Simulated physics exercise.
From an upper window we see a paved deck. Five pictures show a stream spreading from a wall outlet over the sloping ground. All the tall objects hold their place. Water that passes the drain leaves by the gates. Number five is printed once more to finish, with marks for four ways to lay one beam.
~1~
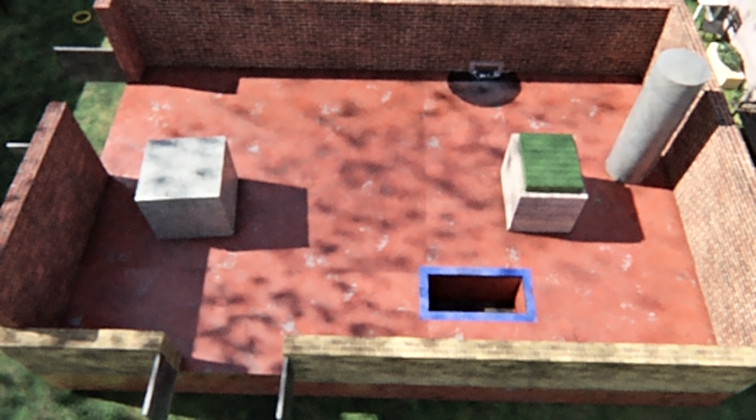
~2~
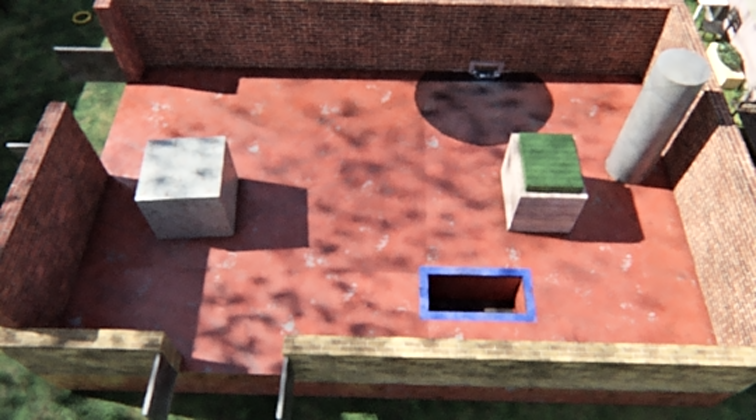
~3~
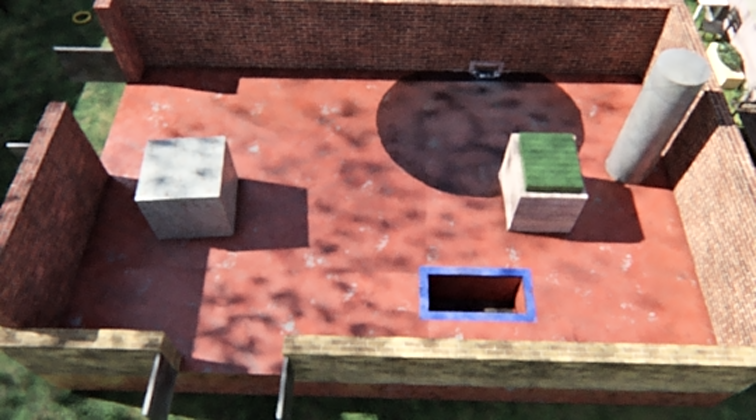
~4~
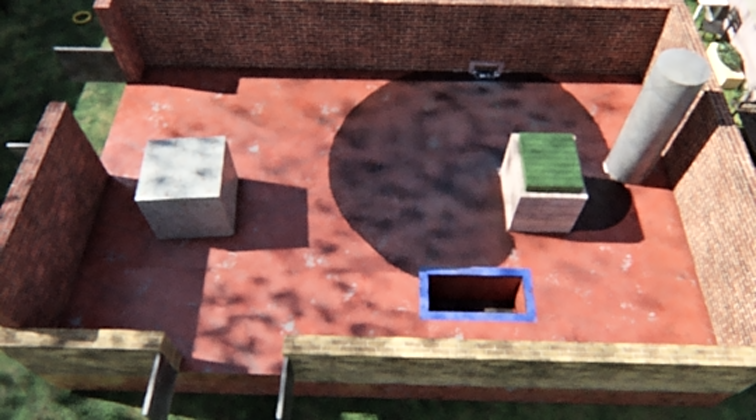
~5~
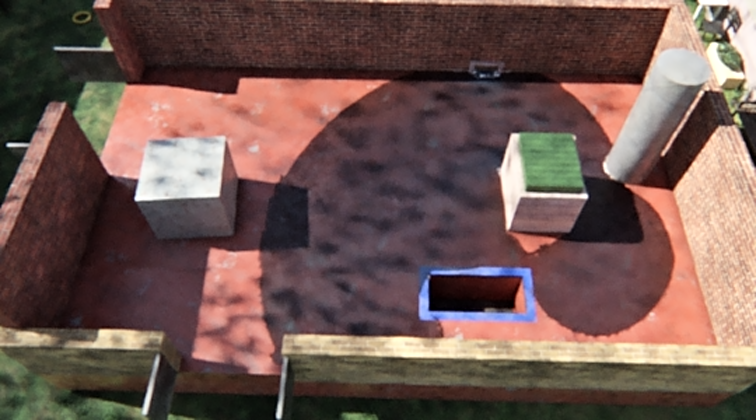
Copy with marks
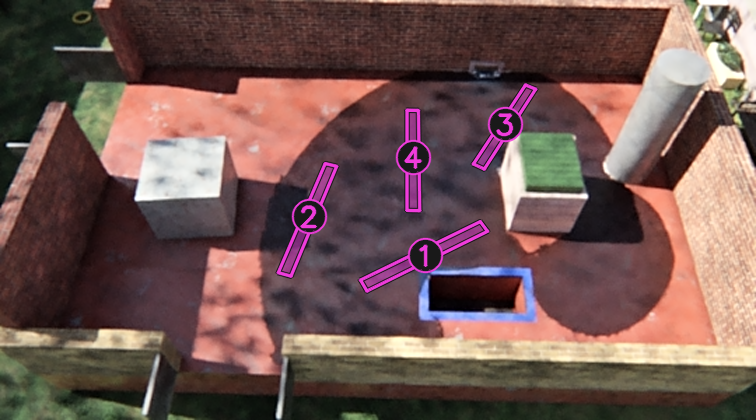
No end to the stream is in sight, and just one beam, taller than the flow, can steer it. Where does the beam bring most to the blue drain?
Place 4 does it best.
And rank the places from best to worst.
Best to worst: 4, 2, 3, 1.
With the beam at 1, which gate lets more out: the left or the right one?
The right gate.
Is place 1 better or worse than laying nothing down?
Place 1 is worse.
On the marked copy, 1 from (363, 285) to (483, 226); 2 from (284, 274) to (330, 164); 3 from (478, 166) to (530, 87); 4 from (413, 210) to (412, 110).
With 1, about 15 % of the stream goes into the blue drain, about 80 % out by the gates.
With 2, about 42 % of the stream goes into the blue drain, about 52 % out by the gates.
With 3, about 32 % of the stream goes into the blue drain, about 65 % out by the gates.
With 4, about 57 % of the stream goes into the blue drain, about 36 % out by the gates.
